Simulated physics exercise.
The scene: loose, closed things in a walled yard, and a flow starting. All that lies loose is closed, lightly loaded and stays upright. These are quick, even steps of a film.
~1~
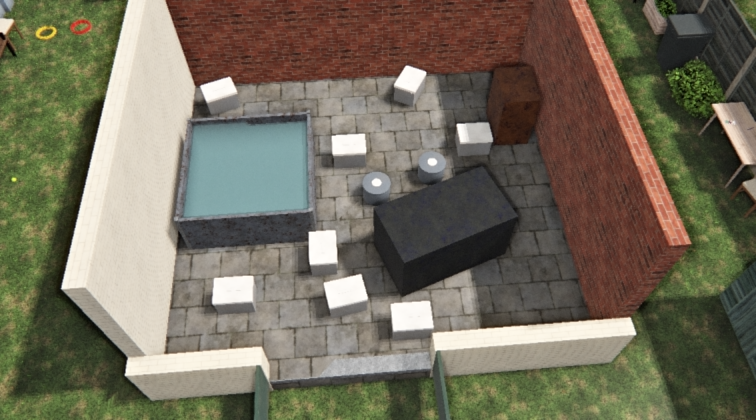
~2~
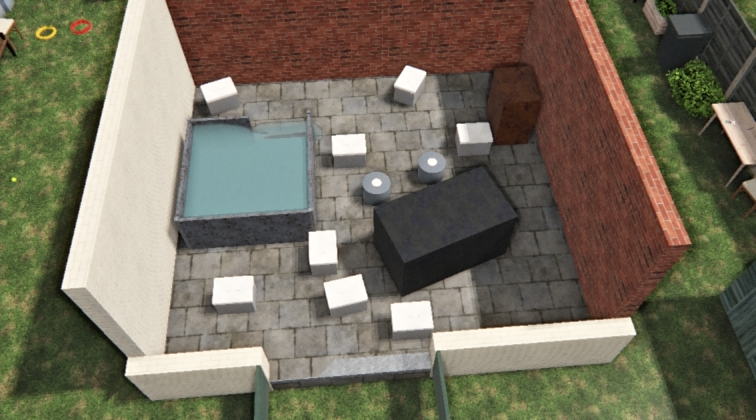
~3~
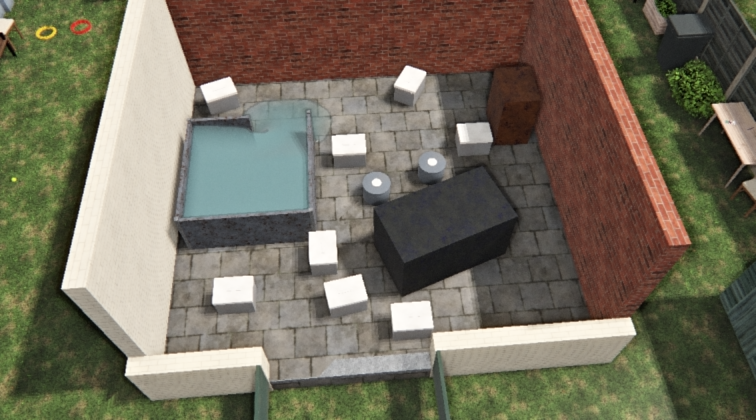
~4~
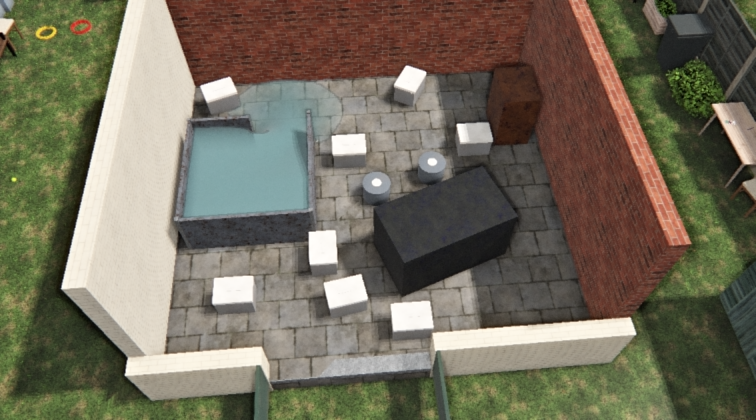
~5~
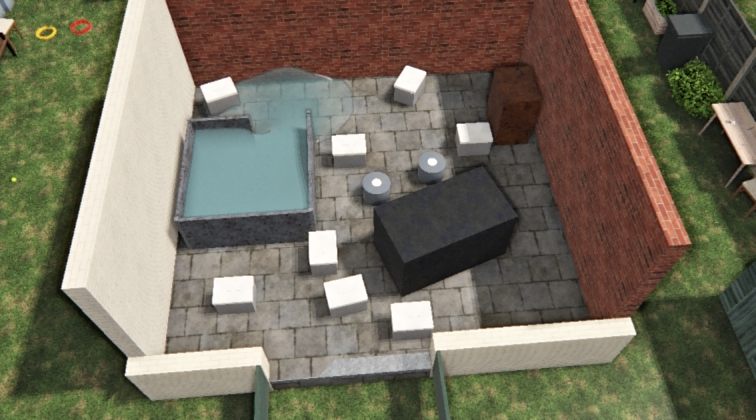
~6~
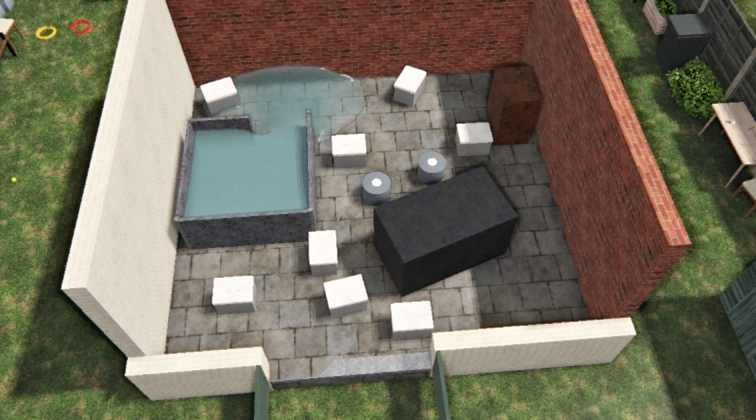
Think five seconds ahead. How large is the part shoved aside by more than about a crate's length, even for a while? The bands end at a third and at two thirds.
Share: Under a third.
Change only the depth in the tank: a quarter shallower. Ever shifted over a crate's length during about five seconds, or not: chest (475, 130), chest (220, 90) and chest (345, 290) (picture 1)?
As listed: Shifted that much, moved that far, less than that.
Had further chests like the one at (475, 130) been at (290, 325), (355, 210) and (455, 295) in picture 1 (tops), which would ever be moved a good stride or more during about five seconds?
As listed: Less than that, no, not that far.
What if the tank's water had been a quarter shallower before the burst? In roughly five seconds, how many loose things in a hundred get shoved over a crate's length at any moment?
Roughly 30 per cent.
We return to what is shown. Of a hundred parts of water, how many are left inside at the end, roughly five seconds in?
I make it 100 per cent.
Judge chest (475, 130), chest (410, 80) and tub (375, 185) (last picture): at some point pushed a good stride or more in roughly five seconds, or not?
In turn: Yes, yes, never so far.
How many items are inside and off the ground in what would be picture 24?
That makes 2.
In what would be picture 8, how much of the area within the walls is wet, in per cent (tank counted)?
About 25 per cent.
A moment on, 0 of 10 are well off their spots; 0 afloat.
Next, 2 of 10 are well off their spots; 1 afloat.
Later, 3 of 10 are well off their spots; 2 afloat.
In the end, 3 of 10 are well off their spots, and 3 have been at some point; 3 afloat.
